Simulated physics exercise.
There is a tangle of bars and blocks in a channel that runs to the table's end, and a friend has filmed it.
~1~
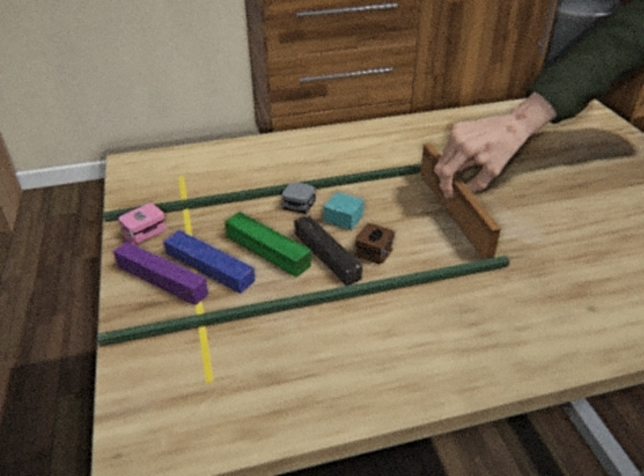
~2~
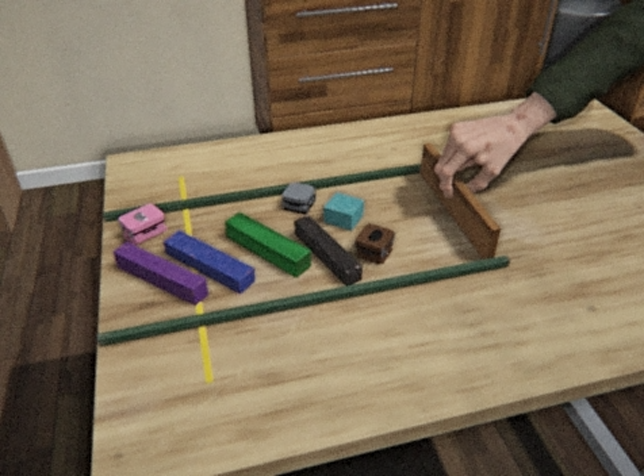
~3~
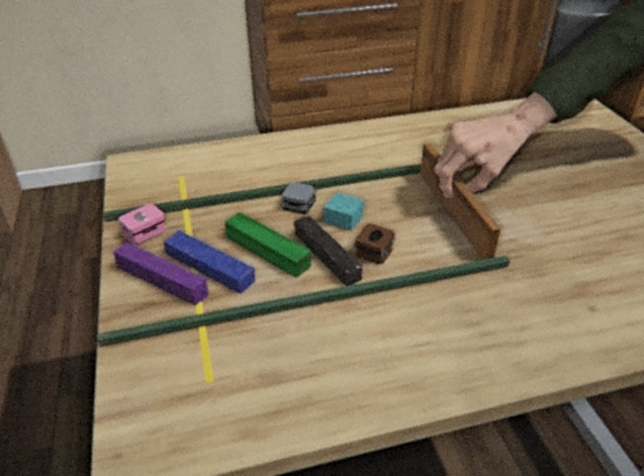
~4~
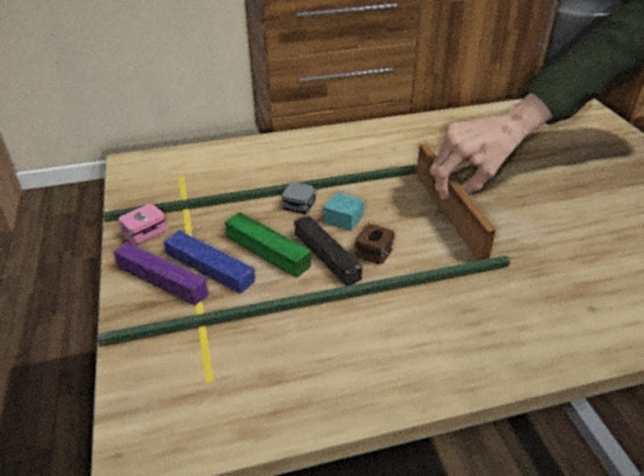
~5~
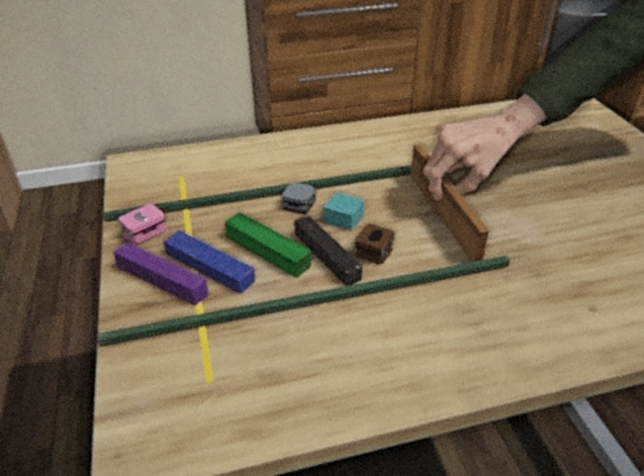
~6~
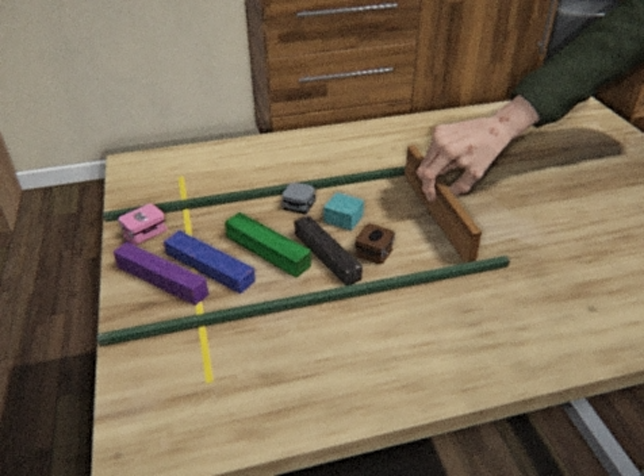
At the start, a hand holds a wooden board upright at the right of a channel between two green rails, with coloured bars and small blocks lying to its left. The hand stays still at first, then slides the board slightly left, while the bars and blocks remain in place, untouched.
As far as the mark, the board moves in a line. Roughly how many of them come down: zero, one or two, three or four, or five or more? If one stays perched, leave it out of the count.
One or two.
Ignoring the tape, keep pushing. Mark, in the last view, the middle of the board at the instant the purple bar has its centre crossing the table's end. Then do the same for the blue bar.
Near (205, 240), then near (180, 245).
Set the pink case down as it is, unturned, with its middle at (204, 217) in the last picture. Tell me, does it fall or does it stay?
It stays put.
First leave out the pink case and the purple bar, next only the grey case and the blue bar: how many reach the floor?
Count of fallen: 0 / 0.
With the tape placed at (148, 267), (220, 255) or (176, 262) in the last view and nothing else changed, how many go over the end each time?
Going through each try, you'd get 4, 0 and 2.
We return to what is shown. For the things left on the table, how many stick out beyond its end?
In total, 1 of them.
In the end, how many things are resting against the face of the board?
The figure is 3.
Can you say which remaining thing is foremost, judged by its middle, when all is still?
The one out in front is the blue bar.
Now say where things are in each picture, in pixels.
Pink case (144, 225); purple bar (160, 273); blue bar (209, 261); board (456, 198); tape (193, 259), in the first picture.
Purple bar (160, 273); black bar (327, 249), in the second picture.
Blue bar (209, 261); grey case (299, 199), in the third picture.
Pink case (144, 225); brown case (374, 245), in the fourth picture.
Purple bar (160, 273); board (445, 200), in the fifth picture.
Pink case (144, 225); purple bar (160, 273); blue bar (209, 261); board (439, 201); tape (193, 259), in the sixth picture.
Early on, none off yet; pink case at rest near (144, 225); purple bar at rest near (160, 273); blue bar at rest near (209, 261).
Finally, the number that fall off is one or two; lost, purple bar.
